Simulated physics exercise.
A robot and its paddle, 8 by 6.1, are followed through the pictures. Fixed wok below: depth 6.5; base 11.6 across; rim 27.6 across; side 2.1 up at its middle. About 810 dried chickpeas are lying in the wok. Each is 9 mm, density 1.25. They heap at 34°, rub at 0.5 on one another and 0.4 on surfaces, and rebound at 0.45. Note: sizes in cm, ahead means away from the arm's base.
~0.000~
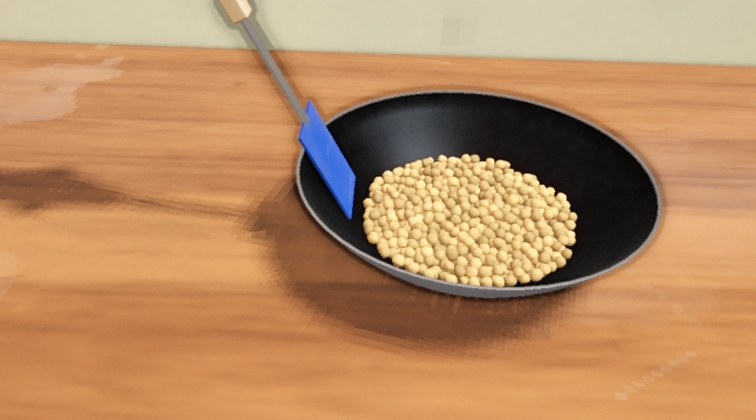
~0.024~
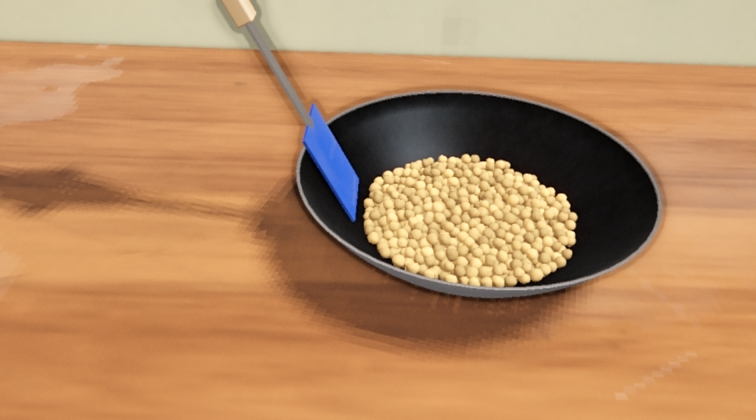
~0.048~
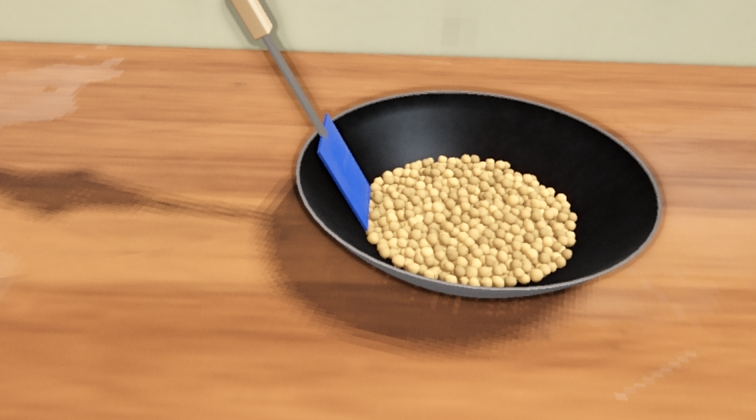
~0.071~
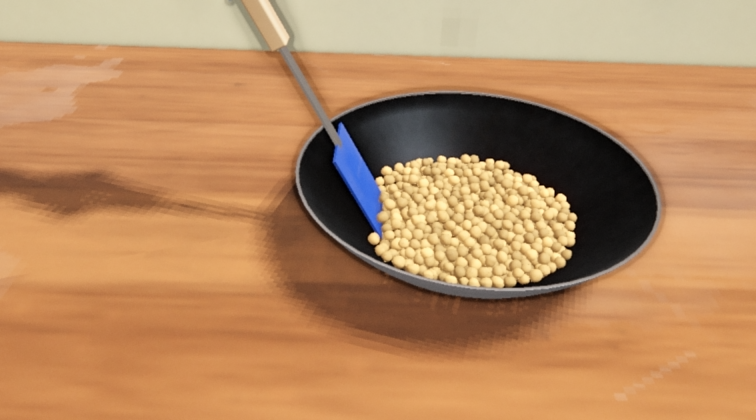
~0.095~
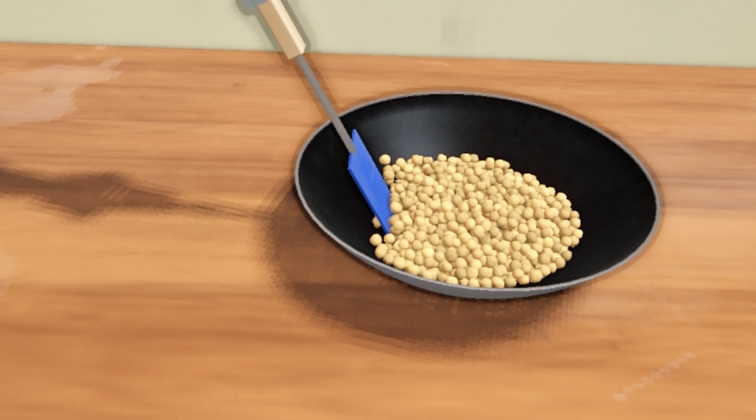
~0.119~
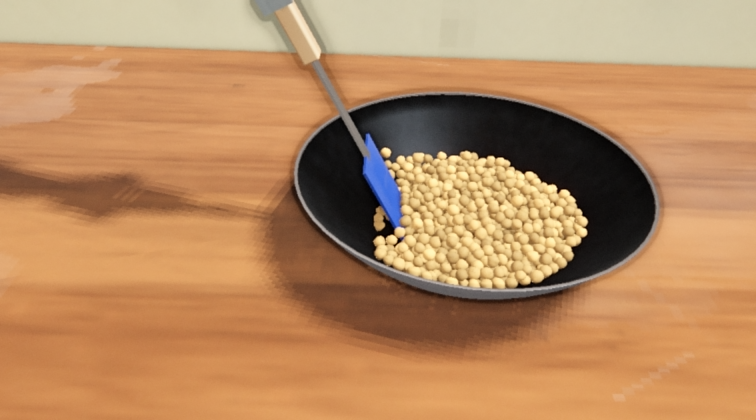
On a wooden surface, a black wok holds a round heap of dried chickpeas, with a blue paddle at their left. The paddle slides rightward and slightly toward the viewer, meets the heap's left edge and pushes into it, nudging chickpeas rightward while a few slip around its blade.
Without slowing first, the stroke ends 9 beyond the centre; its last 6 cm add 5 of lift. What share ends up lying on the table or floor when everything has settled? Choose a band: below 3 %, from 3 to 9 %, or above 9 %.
From 3 to 9 %.
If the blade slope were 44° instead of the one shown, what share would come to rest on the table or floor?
Roughly 10 per cent.
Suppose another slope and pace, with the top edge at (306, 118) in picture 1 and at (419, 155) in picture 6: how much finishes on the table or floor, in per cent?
Roughly 15 percent ends up there.
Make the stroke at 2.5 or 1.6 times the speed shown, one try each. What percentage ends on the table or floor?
Close to 25 and 15 percent respectively.
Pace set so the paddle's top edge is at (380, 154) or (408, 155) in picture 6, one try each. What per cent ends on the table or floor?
Estimates: Near 10 %, near 15 %.
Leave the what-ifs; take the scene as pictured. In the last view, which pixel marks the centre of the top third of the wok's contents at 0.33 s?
I'd put it somewhere near (560, 194).
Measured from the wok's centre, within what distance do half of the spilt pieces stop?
I'd say some 26 centimetres, give or take.
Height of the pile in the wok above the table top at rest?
Some 6.5 cm above the table.
After 0.22 s, sloping 63°, highest piece 4 above the table; 812 in the wok.
After 0.33 s, sloping 63°, highest piece 7 above the table; 812 in the wok.
After 0.58 s, sloping 63°, highest piece 7 above the table; 768 in the wok, 43 on the table or floor, 1 on the blade or in flight.
After 1.63 s, sloping 63°, highest piece 7 above the table; 768 in the wok, 44 on the table or floor.
In the end, 768 in the wok, 44 on the table or floor. That is 5 % on the table or floor.
